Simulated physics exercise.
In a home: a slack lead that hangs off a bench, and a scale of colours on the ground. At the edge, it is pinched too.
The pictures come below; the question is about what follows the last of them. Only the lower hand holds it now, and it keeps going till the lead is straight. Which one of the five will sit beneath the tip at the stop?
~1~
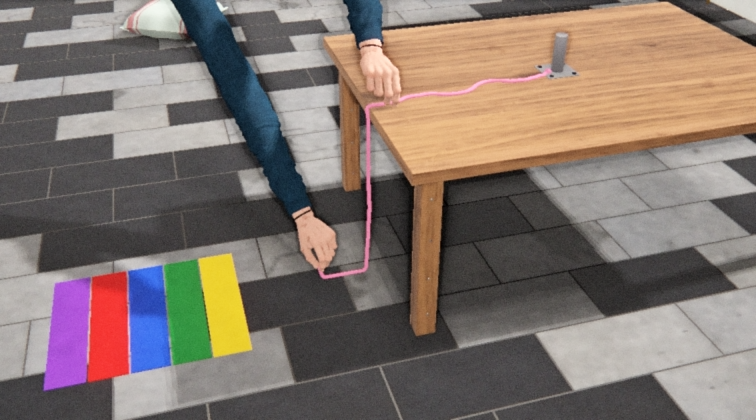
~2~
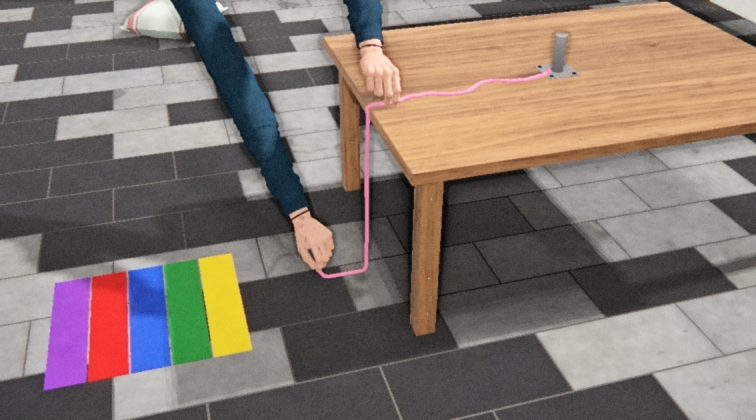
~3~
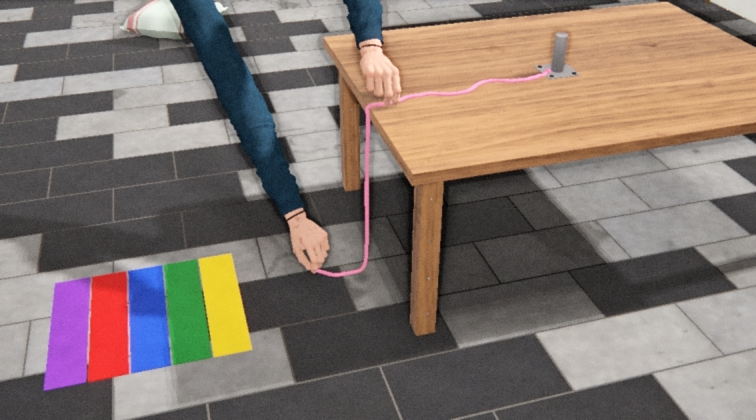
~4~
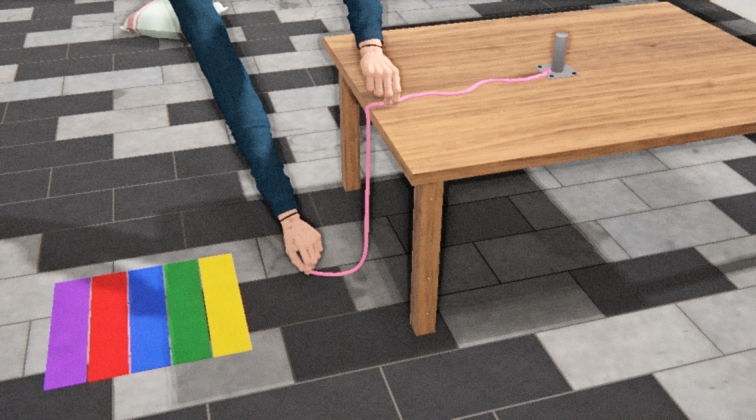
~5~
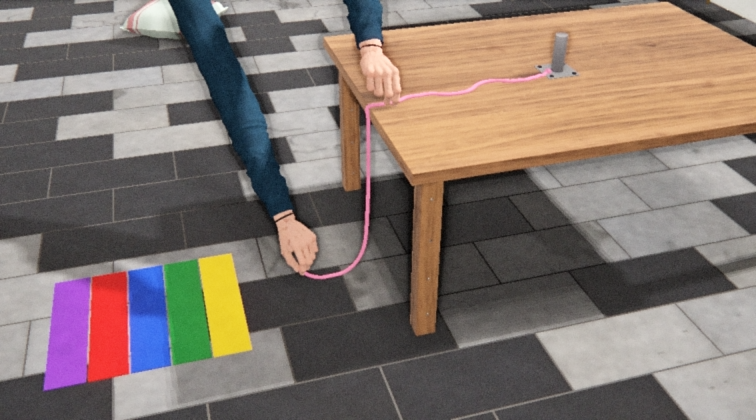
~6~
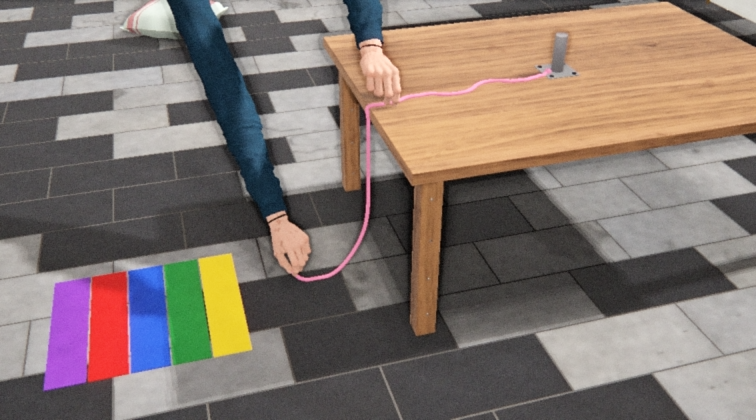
The green strip will.
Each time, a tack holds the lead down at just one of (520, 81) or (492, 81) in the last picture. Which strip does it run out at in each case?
In order, green and green.
Soon after, end near (258, 278); short of the strips.
Then, end near (213, 286); over yellow.
At full stretch, end near (185, 291); over green. It halts on the green strip.
